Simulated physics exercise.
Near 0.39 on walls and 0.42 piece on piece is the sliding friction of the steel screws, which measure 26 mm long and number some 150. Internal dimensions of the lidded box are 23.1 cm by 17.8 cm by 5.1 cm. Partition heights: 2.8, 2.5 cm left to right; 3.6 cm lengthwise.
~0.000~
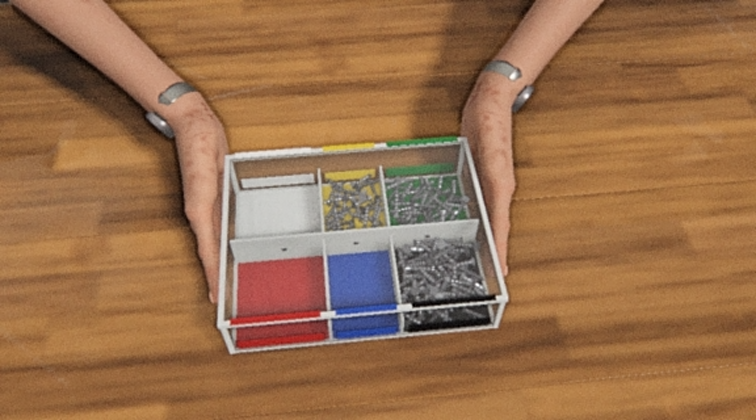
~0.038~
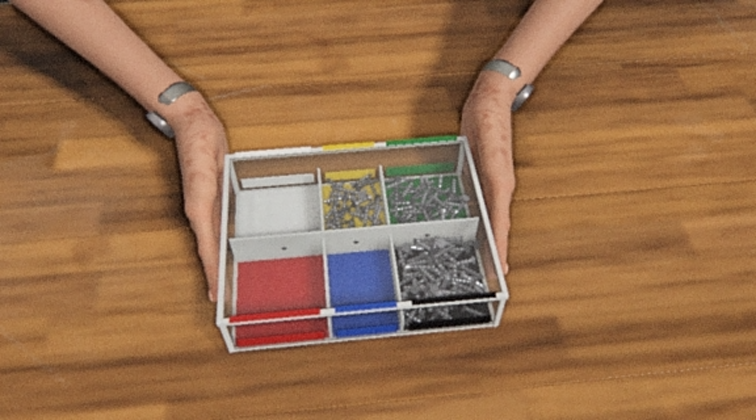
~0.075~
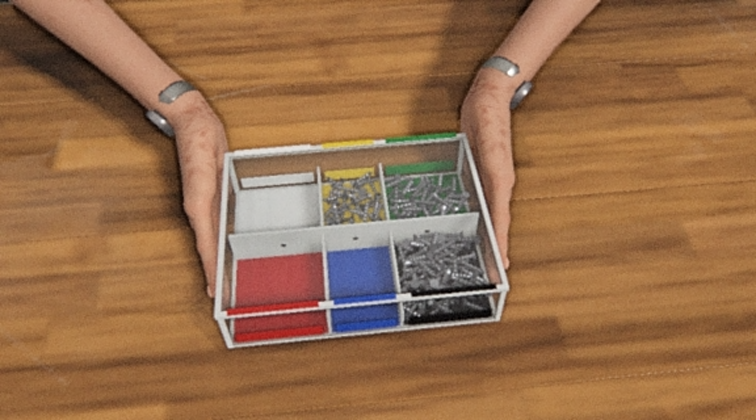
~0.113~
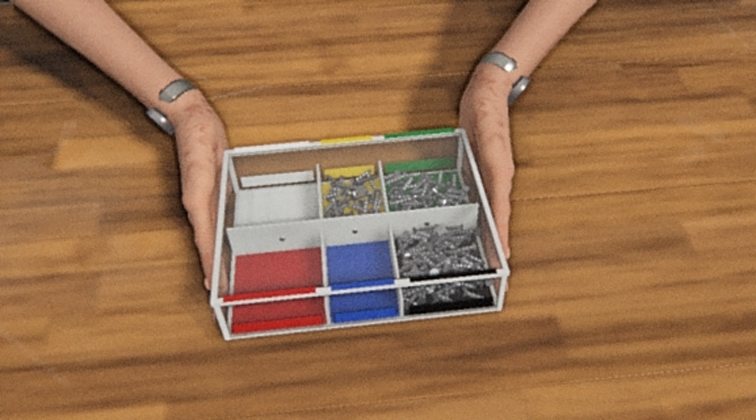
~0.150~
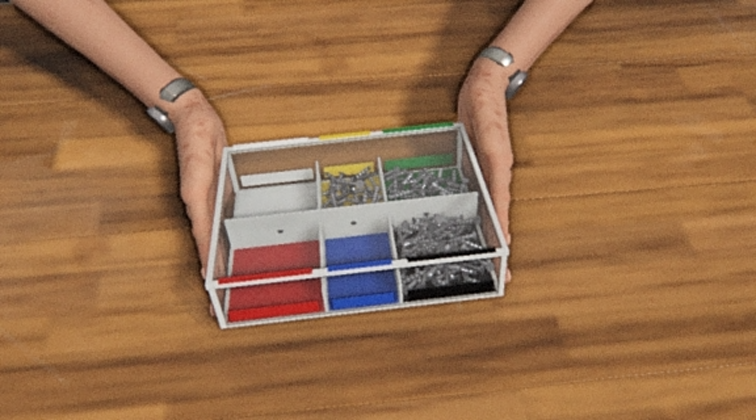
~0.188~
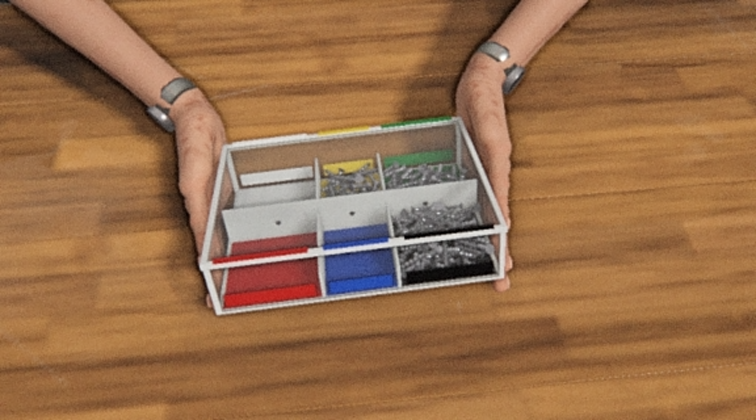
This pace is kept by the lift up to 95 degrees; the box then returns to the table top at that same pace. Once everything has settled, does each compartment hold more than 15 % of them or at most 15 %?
Red: At most 15 %; blue: At most 15 %; green: More than 15 %; yellow: More than 15 %; white: At most 15 %; black: More than 15 %.
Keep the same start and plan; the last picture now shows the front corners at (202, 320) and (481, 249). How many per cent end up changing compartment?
It comes to around 90 per cent in that case.
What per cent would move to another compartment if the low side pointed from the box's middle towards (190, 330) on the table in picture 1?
My best guess is some 80 per cent.
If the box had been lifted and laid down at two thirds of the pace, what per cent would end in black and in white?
Then: Black 30, white 0.
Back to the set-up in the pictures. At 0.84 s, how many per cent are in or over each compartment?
Red 0 %, blue 0 %, green 35 %, yellow 25 %, white 0 %, black 40 %.
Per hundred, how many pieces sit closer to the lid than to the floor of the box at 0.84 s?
Share: Approx. 50 %.
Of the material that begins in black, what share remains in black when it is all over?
Fraction kept: Approx. 70 %.
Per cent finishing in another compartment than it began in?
It works out to about 15 per cent.
After 0.84 s, tilt 95 degrees; green 35 %, yellow 25 %, black 40 %.
After 1.27 s, tilt 41 degrees; green 35 %, yellow 30 %, black 35 %.
After 1.78 s, tilt 0 degrees; green 40 %, yellow 25 %, black 35 %.
By 2.3 s all is still; red 0 %, blue 0 %, green 40 %, yellow 25 %, white 0 %, black 35 %.
